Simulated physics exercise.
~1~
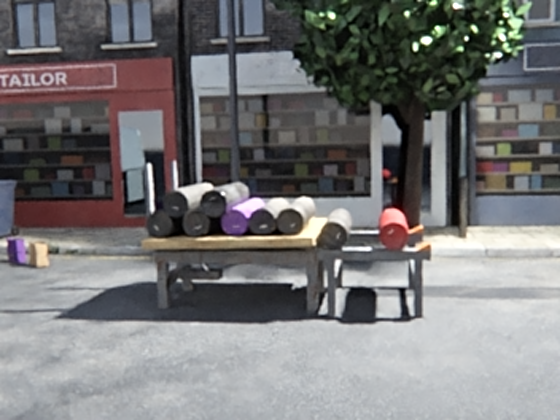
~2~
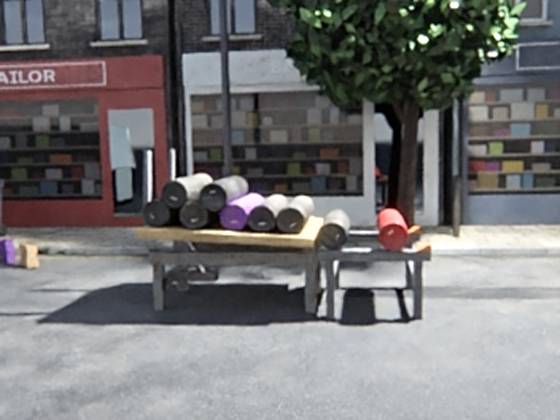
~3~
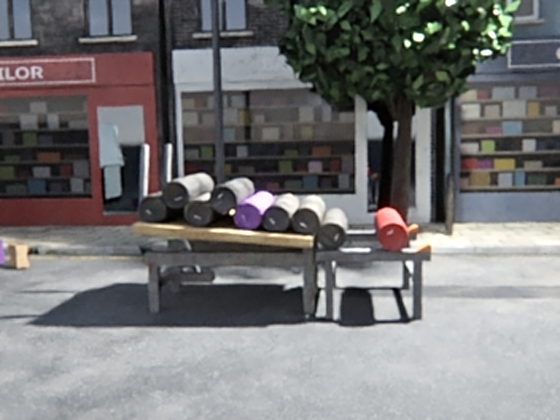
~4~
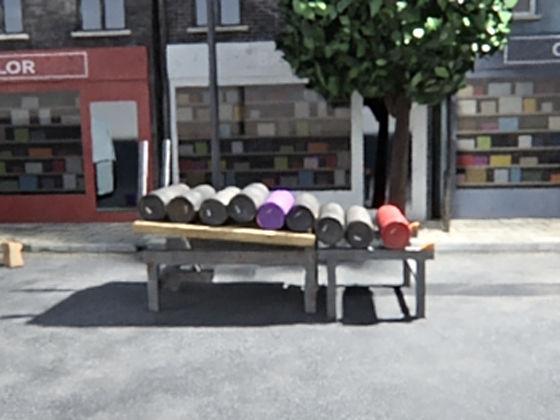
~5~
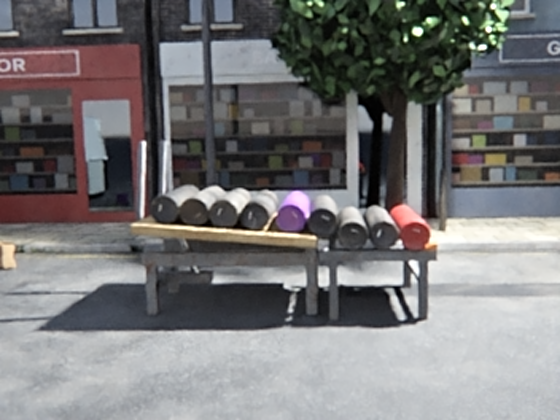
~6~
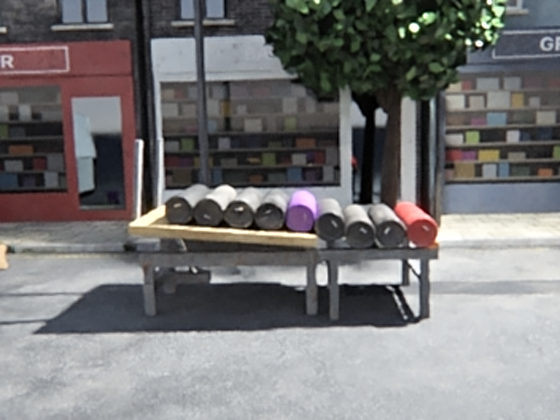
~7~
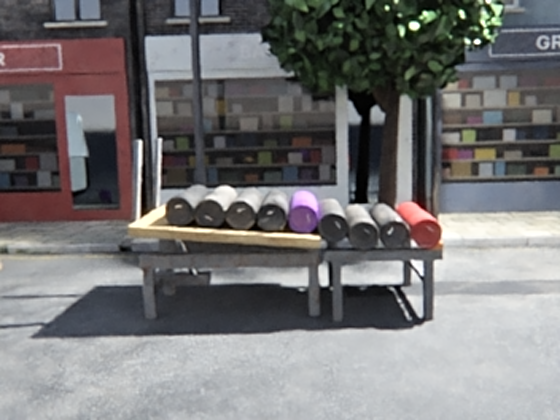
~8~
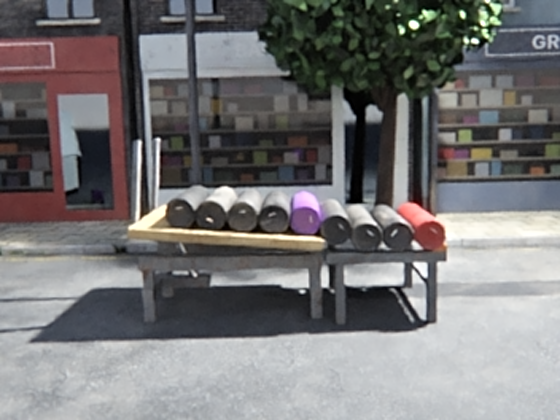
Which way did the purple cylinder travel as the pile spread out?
The purple cylinder rolled to the right along the wooden deck.
